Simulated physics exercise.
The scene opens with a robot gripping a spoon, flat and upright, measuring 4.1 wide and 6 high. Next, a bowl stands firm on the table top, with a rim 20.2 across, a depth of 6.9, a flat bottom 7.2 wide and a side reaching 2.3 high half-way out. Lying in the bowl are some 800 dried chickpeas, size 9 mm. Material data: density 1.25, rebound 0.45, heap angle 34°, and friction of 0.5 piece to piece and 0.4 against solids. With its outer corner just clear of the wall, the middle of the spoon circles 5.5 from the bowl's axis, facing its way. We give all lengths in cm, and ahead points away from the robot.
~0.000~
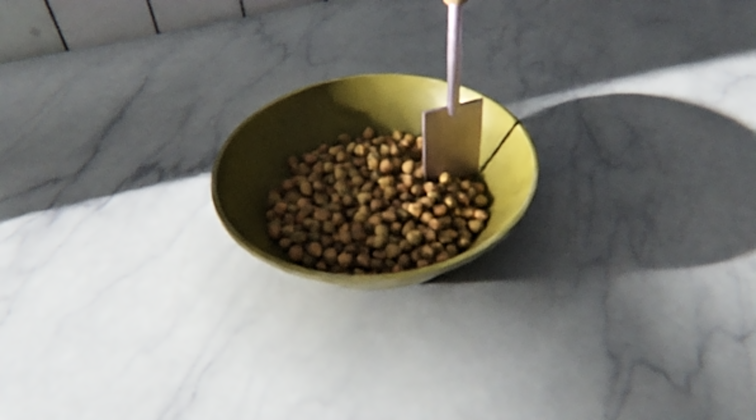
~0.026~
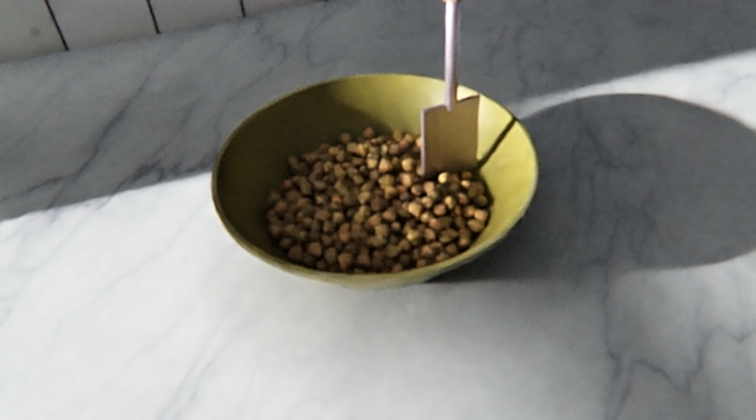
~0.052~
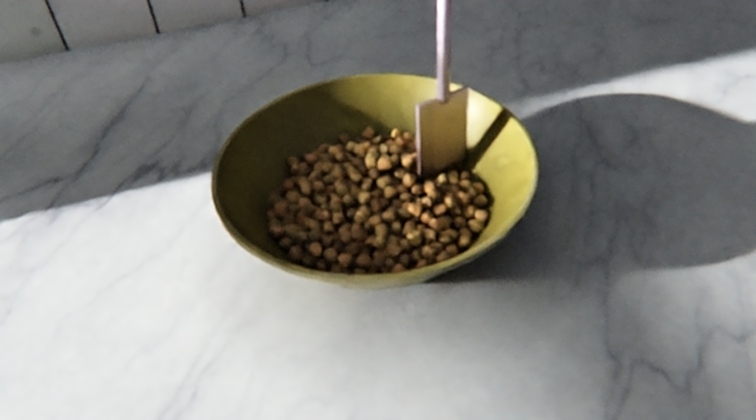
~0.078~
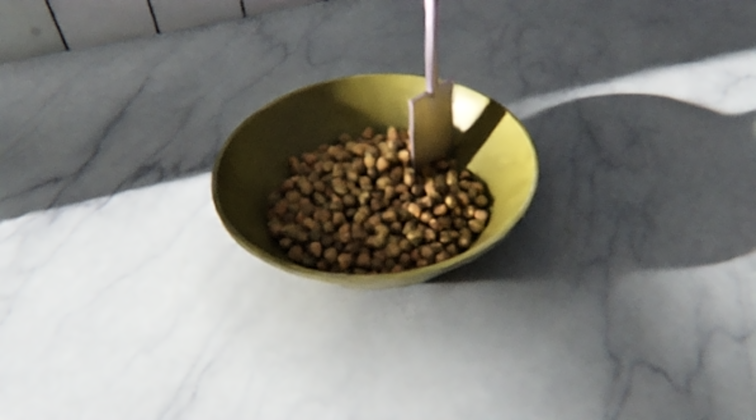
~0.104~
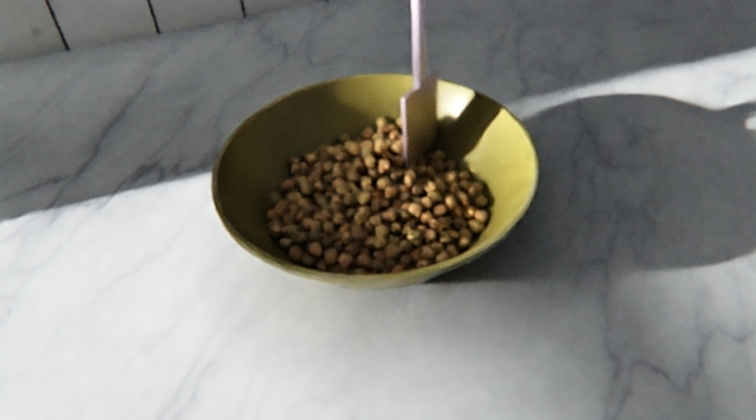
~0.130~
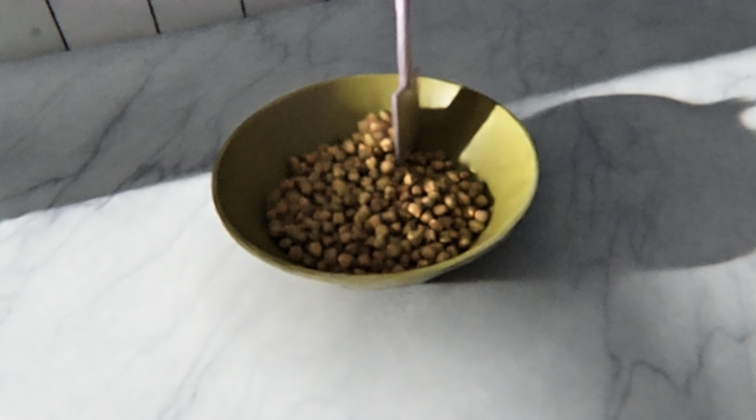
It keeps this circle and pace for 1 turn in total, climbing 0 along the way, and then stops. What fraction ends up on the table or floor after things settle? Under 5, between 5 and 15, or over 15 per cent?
Under 5 per cent.
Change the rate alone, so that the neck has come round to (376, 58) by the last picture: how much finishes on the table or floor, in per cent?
I'd say near 5 per cent.
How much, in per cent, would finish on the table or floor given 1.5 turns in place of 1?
I'd expect some 0 per cent.
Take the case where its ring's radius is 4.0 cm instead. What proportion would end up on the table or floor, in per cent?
That would come to roughly 0 percent.
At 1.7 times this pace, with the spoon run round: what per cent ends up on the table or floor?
I'd put it near 10 %.
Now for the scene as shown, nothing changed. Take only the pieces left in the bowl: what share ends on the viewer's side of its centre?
Some 45 per cent.
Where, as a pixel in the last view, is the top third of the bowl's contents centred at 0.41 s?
About (340, 214).
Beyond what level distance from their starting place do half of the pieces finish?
About 1 cm.
By 0.41 s, 169° round, highest piece 7 above the table; 804 in the bowl.
By 0.69 s, 291° round, highest piece 9 above the table; 796 in the bowl, 4 on the table or floor, 4 in flight or on the tool.
By 1.03 s, 0° round, highest piece 6 above the table; 792 in the bowl, 12 on the table or floor.
By 1.73 s, 0° round, highest piece 6 above the table; 792 in the bowl, 12 on the table or floor.
Final count, 792 in the bowl, 12 on the table or floor. That is 1 % on the table or floor.
